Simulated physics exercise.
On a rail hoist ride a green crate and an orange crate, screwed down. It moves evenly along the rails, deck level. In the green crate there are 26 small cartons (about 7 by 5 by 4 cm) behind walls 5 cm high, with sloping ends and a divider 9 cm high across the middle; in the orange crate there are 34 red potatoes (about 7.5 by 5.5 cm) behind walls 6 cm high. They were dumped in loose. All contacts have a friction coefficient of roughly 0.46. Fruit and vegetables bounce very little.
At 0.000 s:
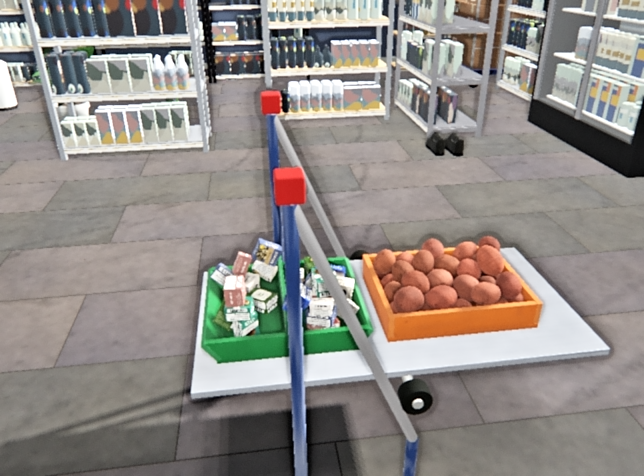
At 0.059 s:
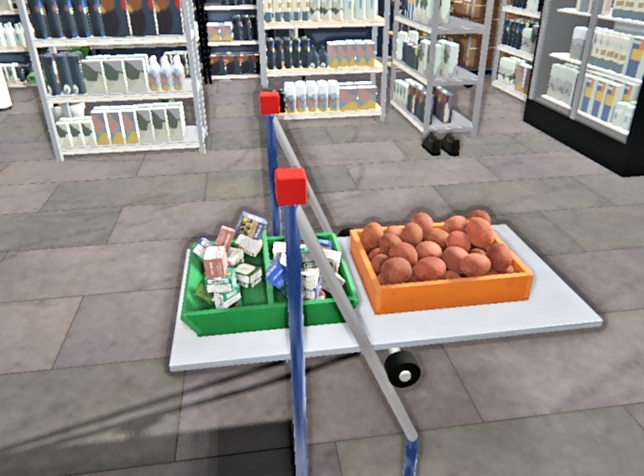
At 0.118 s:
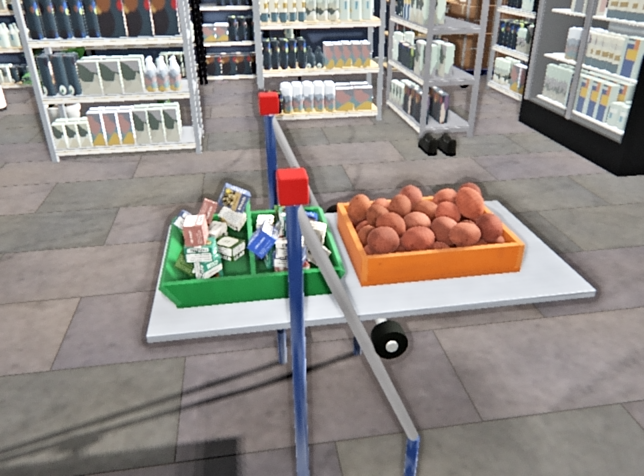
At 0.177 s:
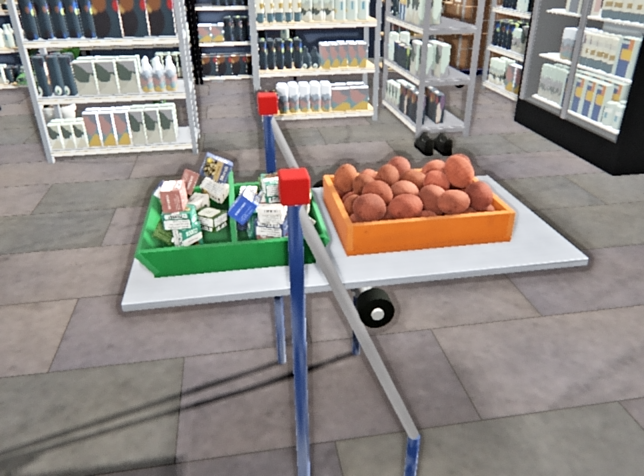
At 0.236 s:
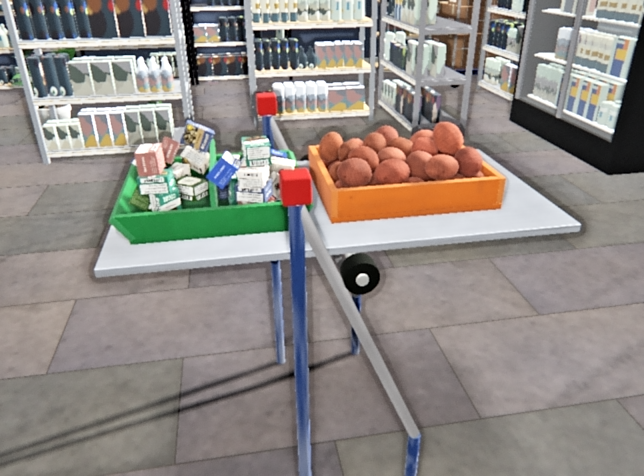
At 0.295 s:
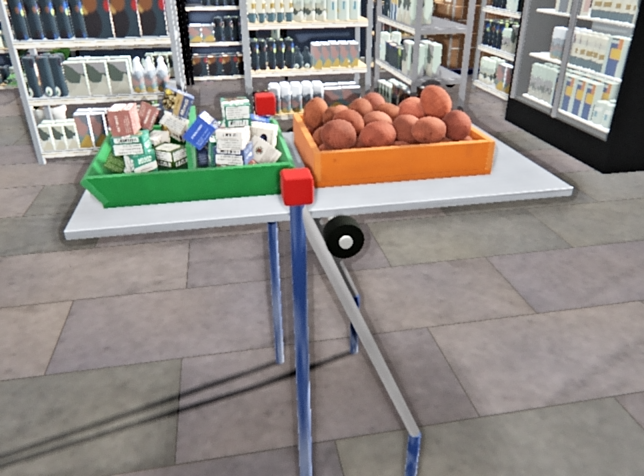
The clip opens on a white platform low over a tiled shop floor, carrying a green crate of small cartons beside an orange crate of red potatoes. The level platform rises steadily behind a red-capped blue post, drifting slightly left, until it is well above the floor, both crates still full.
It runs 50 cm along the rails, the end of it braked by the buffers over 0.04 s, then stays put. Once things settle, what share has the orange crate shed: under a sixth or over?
It sheds more than a sixth of them.
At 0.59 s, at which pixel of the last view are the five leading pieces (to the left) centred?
At about (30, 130).
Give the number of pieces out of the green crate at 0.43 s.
Out by then, roughly: Green crate 1.
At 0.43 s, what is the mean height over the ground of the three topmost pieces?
Roughly 108 cm.
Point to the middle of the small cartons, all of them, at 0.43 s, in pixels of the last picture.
Around (188, 90).
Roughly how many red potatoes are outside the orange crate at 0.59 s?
Roughly 6 of them.
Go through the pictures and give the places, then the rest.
In the first frame (we follow the rim corner now nearest the camera), orange crate at (394, 316); green crate at (205, 342); 0 cm up the rails; nothing out yet.
Orange crate at (381, 287); green crate at (185, 314); 9 cm up the rails, in the second frame.
Orange crate at (367, 257); green crate at (163, 284); 18 cm up the rails, in the third frame.
Orange crate at (353, 225); green crate at (140, 251); 27 cm up the rails, in the fourth frame.
Orange crate at (337, 190); green crate at (114, 216); 36 cm up the rails, in the fifth frame.
Orange crate at (320, 152); green crate at (86, 178); 45 cm up the rails; nothing out yet, in the sixth frame.
After 0.31 s, braking begins.
After 0.43 s, 1 of 26 out of the green crate and 2 of 34 out of the orange crate.
After 0.59 s, 8 of 26 out of the green crate and 6 of 34 out of the orange crate.
After 0.81 s, 10 of 26 out of the green crate and 9 of 34 out of the orange crate.
Final count (at 1.36 s), 10 of 26 out of the green crate and 10 of 34 out of the orange crate. Asked share, 10 of 34, 29 per cent.
